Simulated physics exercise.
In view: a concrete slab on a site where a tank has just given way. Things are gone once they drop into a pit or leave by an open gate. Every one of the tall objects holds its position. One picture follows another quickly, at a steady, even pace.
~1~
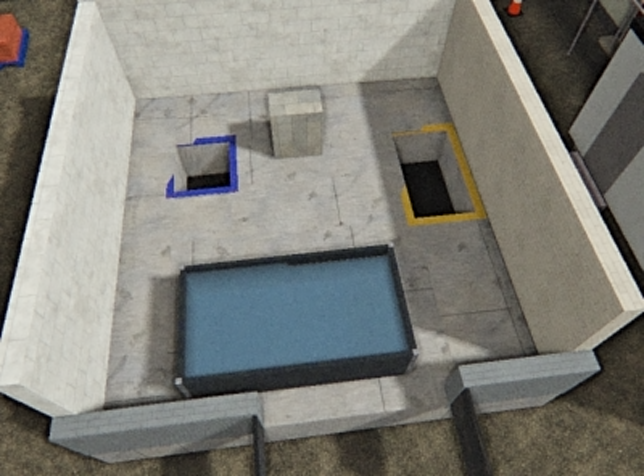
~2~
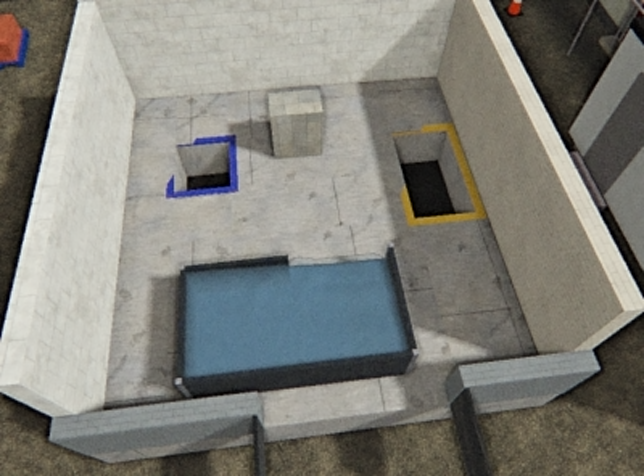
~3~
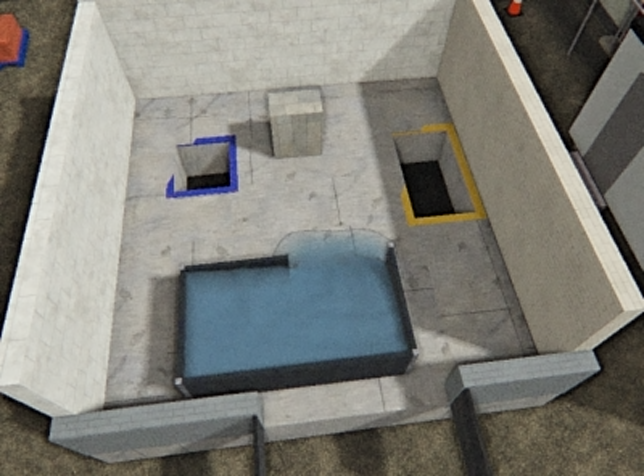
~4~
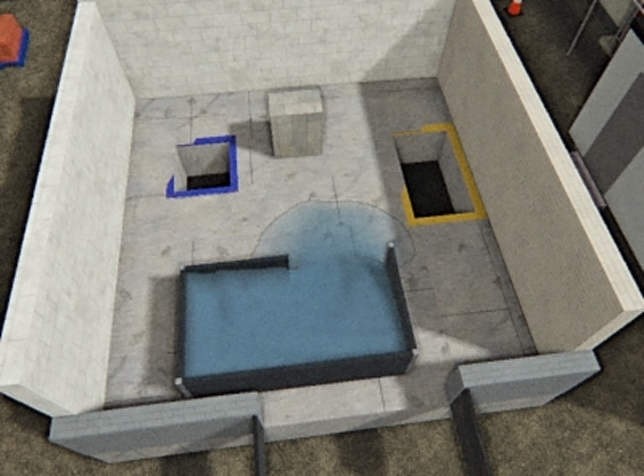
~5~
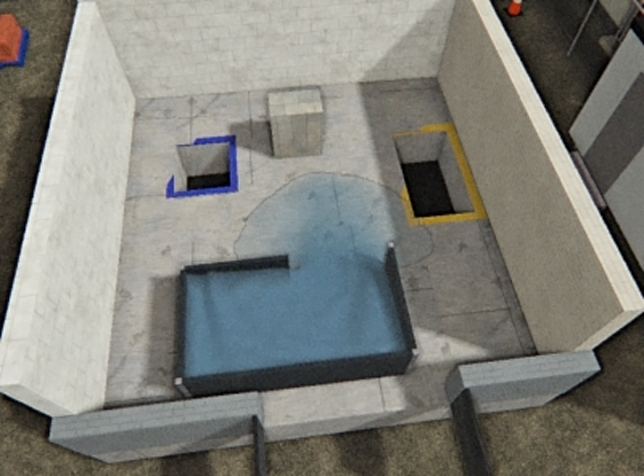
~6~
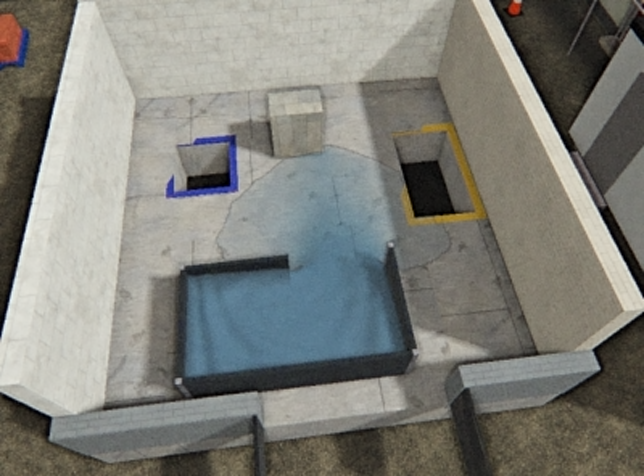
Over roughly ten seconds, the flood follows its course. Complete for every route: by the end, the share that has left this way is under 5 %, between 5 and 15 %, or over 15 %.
By the end, the share via the gate is under 5 %; the share via the yellow pit is over 15 %; the share via the blue pit is over 15 %.
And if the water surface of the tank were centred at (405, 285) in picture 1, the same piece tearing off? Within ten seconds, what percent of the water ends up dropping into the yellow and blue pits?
Roughly, in per cent: Yellow 75, blue 4.
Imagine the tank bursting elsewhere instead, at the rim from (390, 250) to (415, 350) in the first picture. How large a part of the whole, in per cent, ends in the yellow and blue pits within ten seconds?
Estimates in per cent: Yellow 60, blue 0.
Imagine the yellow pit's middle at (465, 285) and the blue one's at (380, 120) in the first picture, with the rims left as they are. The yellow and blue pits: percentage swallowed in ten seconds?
Split: Yellow 4 %, blue 50 %.
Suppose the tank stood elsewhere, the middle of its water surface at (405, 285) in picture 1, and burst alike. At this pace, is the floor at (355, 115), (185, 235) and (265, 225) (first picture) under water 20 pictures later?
In sequence: Inundated, next unflooded, then unflooded.
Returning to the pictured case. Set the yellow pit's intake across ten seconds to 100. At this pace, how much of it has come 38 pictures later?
About 75 per cent.
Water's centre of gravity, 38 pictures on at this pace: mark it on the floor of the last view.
I reckon somewhere around (313, 205).
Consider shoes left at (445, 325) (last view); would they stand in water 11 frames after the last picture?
Result: Unwetted.
A moment on, water covers 35 % of the floor; the gate 0 %, the yellow pit 3 %, the blue pit 1 %.
Next, water covers 40 % of the floor; the gate 0 %, the yellow pit 10 %, the blue pit 4 %.
Then, water covers 50 % of the floor; the gate 0 %, the yellow pit 19 %, the blue pit 9 %.
Later, water covers 60 % of the floor; the gate 0 %, the yellow pit 34 %, the blue pit 15 %.
In the end, water covers 75 % of the floor; the gate 0 %, the yellow pit 45 %, the blue pit 22 %.
